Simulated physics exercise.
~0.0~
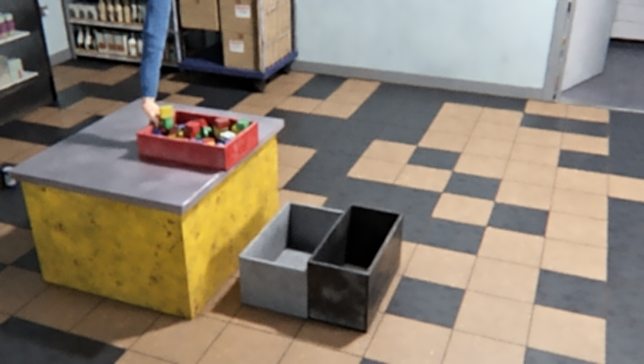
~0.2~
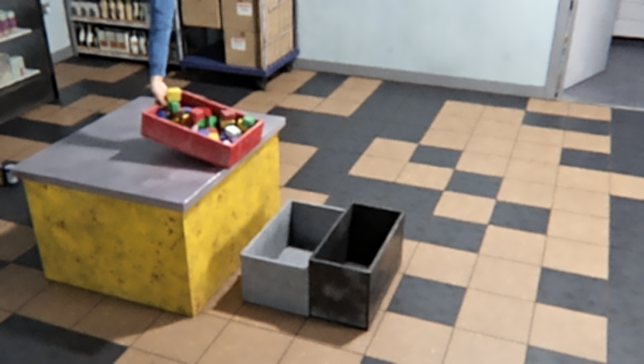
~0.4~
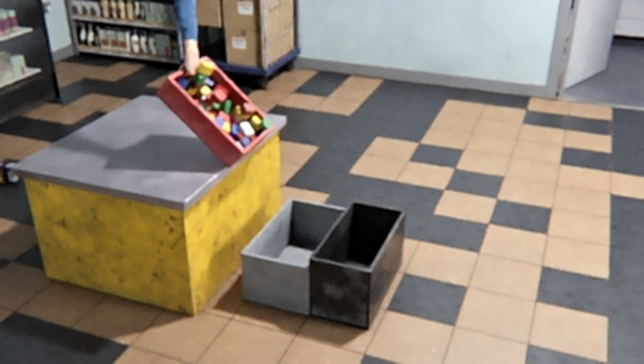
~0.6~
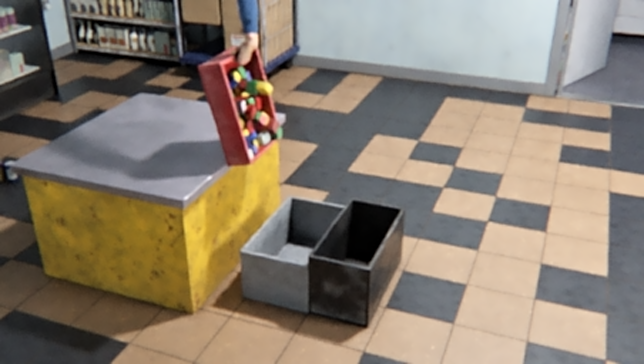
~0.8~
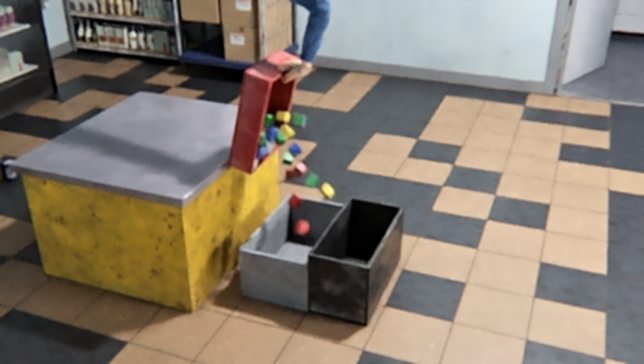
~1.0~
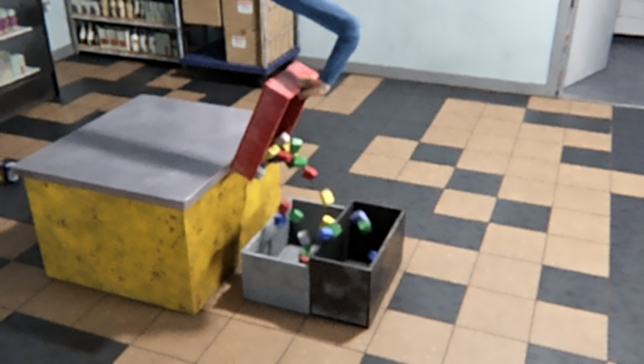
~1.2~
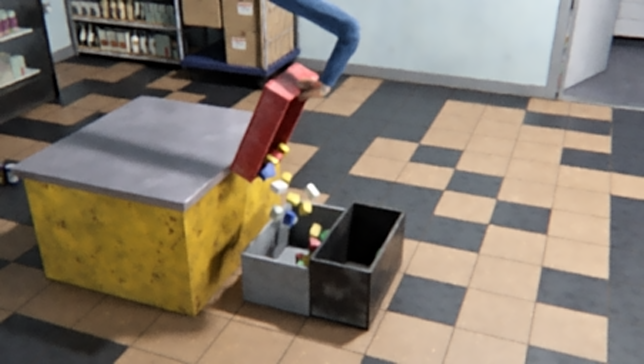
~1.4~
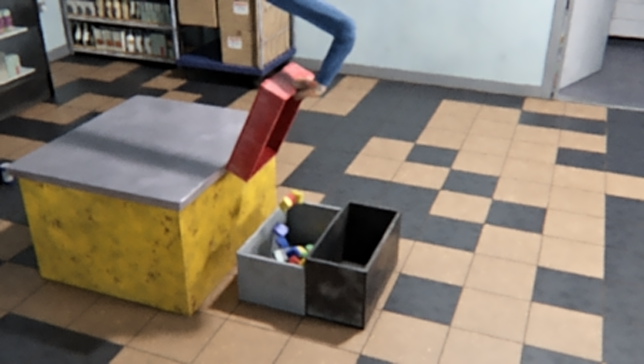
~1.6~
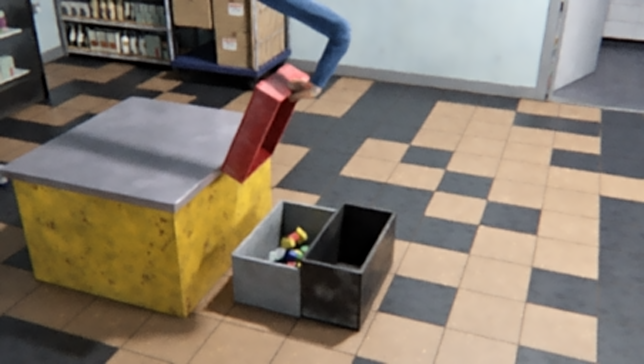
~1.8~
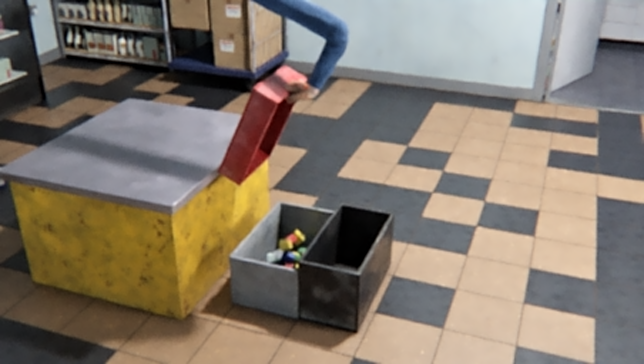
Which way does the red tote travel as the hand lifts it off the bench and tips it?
The red tote moves to the right, from above the bench toward the bins on the floor.
In a room with a checkered tile floor, a hand lifted a red tote of colourful toy bricks off a yellow bench, carried it right and tipped it, spilling the bricks mostly into a grey bin and some into the black tote beside it.
